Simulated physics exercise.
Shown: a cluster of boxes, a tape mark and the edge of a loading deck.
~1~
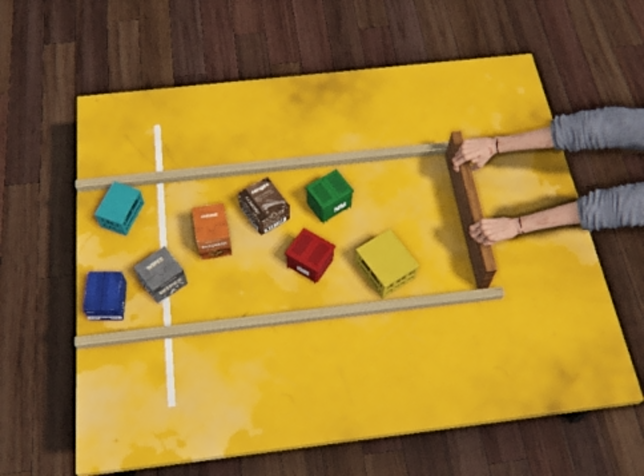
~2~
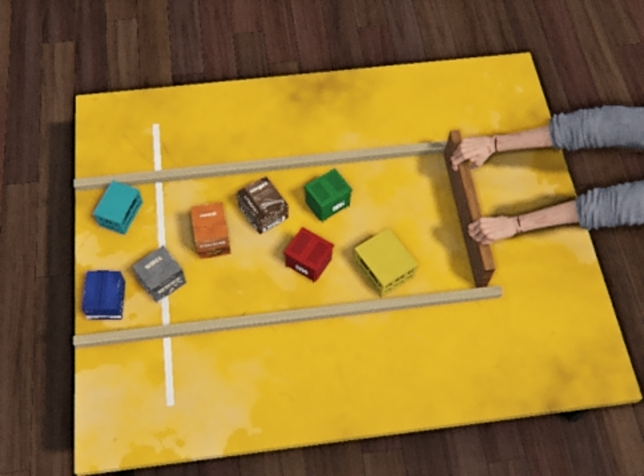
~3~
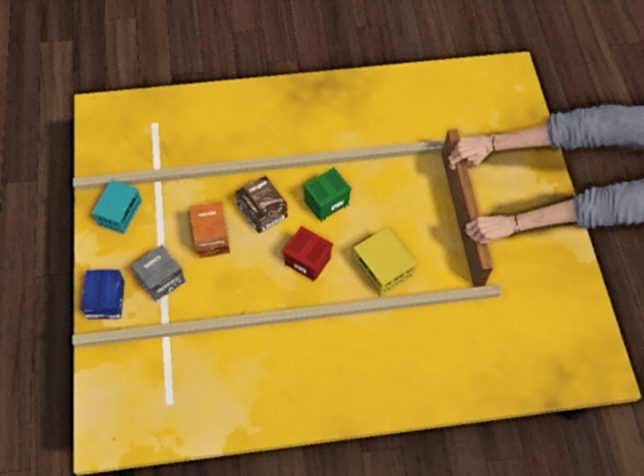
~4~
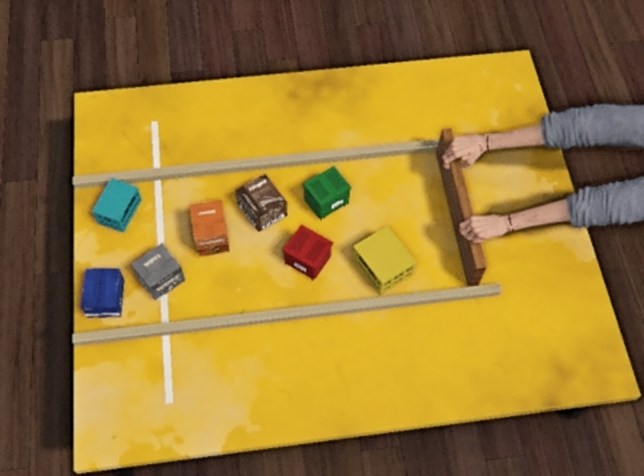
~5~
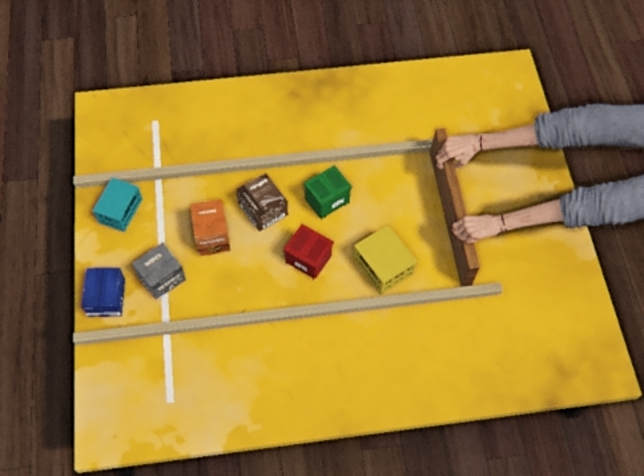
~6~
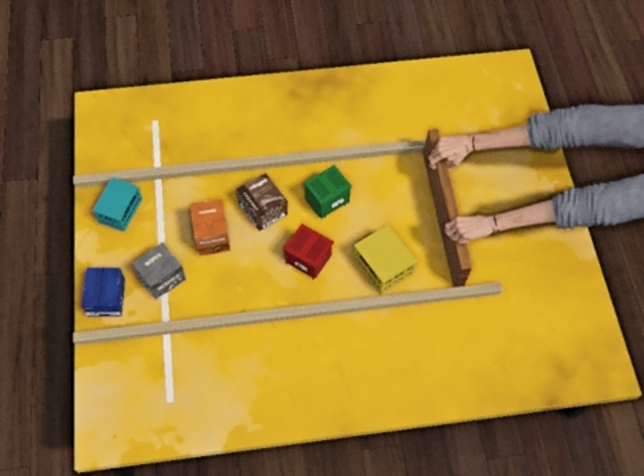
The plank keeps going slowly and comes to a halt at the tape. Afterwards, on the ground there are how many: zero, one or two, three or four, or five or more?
Well, the ones that get knocked off number between three and four.
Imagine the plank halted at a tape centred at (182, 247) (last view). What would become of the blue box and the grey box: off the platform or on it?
The blue box goes down, the grey box remains in place.
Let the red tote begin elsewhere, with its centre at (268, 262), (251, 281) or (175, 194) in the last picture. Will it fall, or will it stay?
At the three spots, the red tote keeps its place, keeps its place and tips over.
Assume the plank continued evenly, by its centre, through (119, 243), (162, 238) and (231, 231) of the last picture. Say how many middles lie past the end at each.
Result per place: 5; 3; 0.
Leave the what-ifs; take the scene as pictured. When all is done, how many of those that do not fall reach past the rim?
0.
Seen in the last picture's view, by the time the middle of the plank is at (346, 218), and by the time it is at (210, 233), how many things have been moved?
3 and 8.
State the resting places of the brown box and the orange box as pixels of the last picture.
The brown box finishes at (102, 203); the orange box finishes at (128, 236).
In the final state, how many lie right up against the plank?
2 in contact.
Early on, none off yet; blue box at rest near (104, 292); turquoise crate at rest near (118, 205); grey box at rest near (160, 271).
A while later, none off yet; blue box travelled a little near (81, 296); turquoise crate moving near (115, 206); grey box travelled about its own width near (116, 276).
Finally, the number that fall off is three or four; lost, grey box, turquoise crate and blue box.
